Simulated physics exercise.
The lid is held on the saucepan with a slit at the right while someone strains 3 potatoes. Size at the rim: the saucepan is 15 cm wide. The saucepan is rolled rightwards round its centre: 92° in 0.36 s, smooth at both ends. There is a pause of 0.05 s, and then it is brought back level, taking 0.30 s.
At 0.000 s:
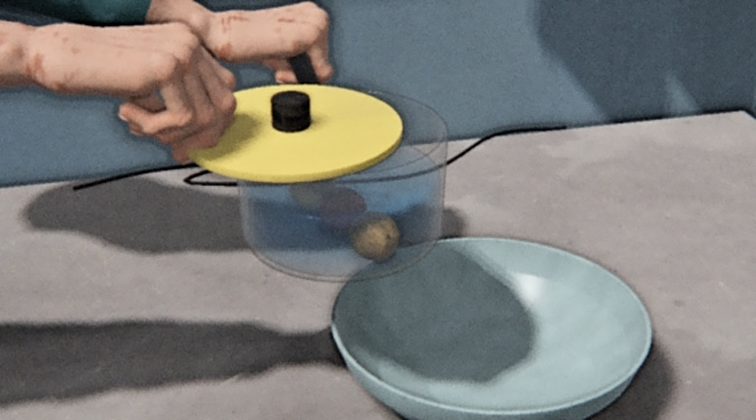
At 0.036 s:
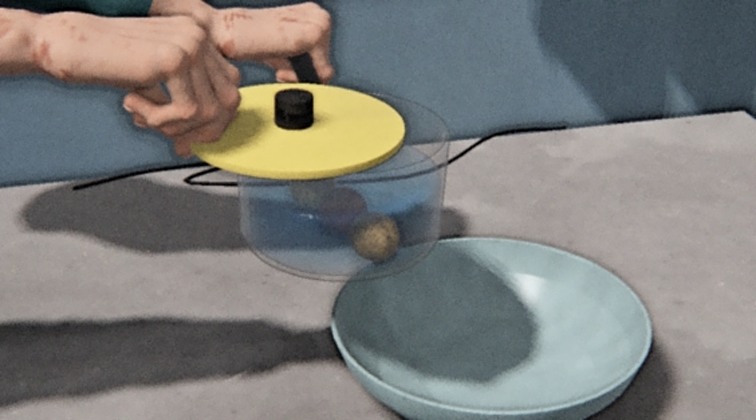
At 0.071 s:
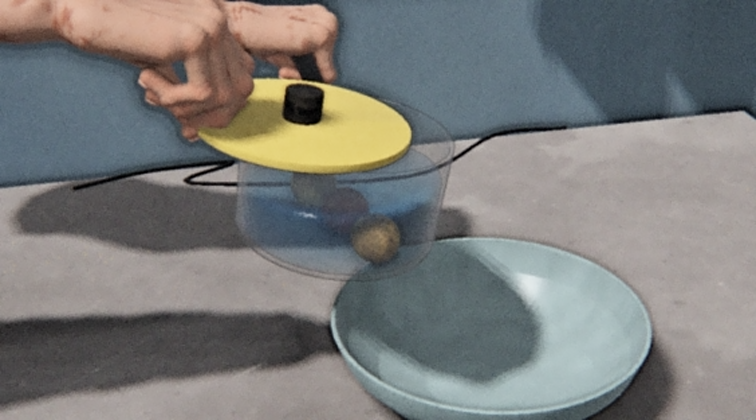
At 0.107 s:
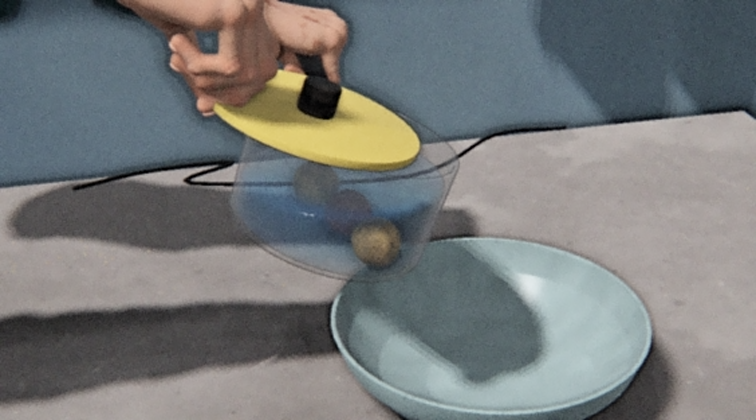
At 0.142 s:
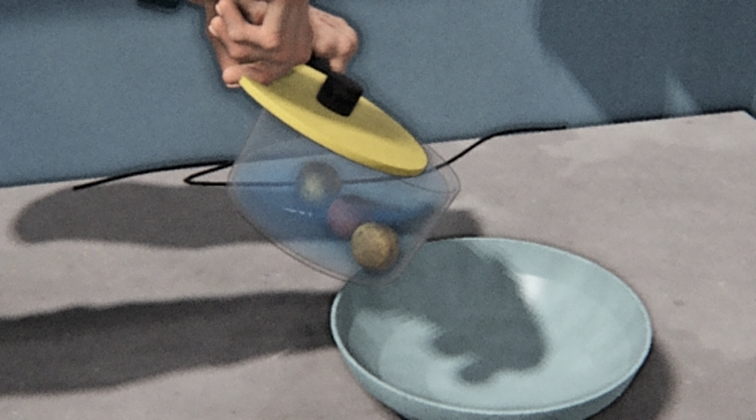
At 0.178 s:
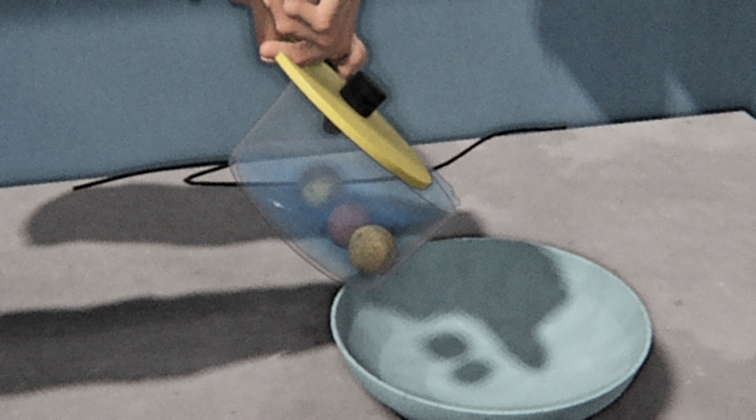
On a grey surface against a blue wall, hands hold a yellow lid on a clear saucepan of bluish liquid and round potatoes beside a pale teal bowl, then tilt the pan and lid steeply rightwards above the bowl's edge.
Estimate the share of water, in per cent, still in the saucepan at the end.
Roughly 35 per cent stays in the saucepan.
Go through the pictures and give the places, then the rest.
In the first frame, tilt 0°; pouring edge (442, 122); surface from (243, 184) to (437, 163); the lid's edge is at (396, 118), 30 mm short of the rim.
In the second frame, tilt 2°; pouring edge (444, 125); surface from (243, 183) to (438, 163).
In the third frame, tilt 9°; pouring edge (448, 136); surface from (243, 181) to (439, 165).
In the fourth frame, tilt 19°; pouring edge (452, 153); surface from (241, 179) to (442, 168).
In the fifth frame, tilt 31°; pouring edge (452, 175); surface from (237, 174) to (447, 172).
In the sixth frame, tilt 45°; pouring edge (447, 200); surface from (234, 163) to (436, 178); 1 per cent is over the edge; the lid's edge is at (422, 168), 30 mm short of the rim.
By 0.31 s the tilt is 88° and 64 per cent of the water is still in the saucepan.
By 0.41 s the tilt is 92° and 42 per cent of the water is still in the saucepan.
By 0.51 s the tilt is 69° and 35 per cent of the water is still in the saucepan.
By 0.62 s the tilt is 19° and 35 per cent of the water is still in the saucepan.
At rest 35 per cent of the water is still in the saucepan.
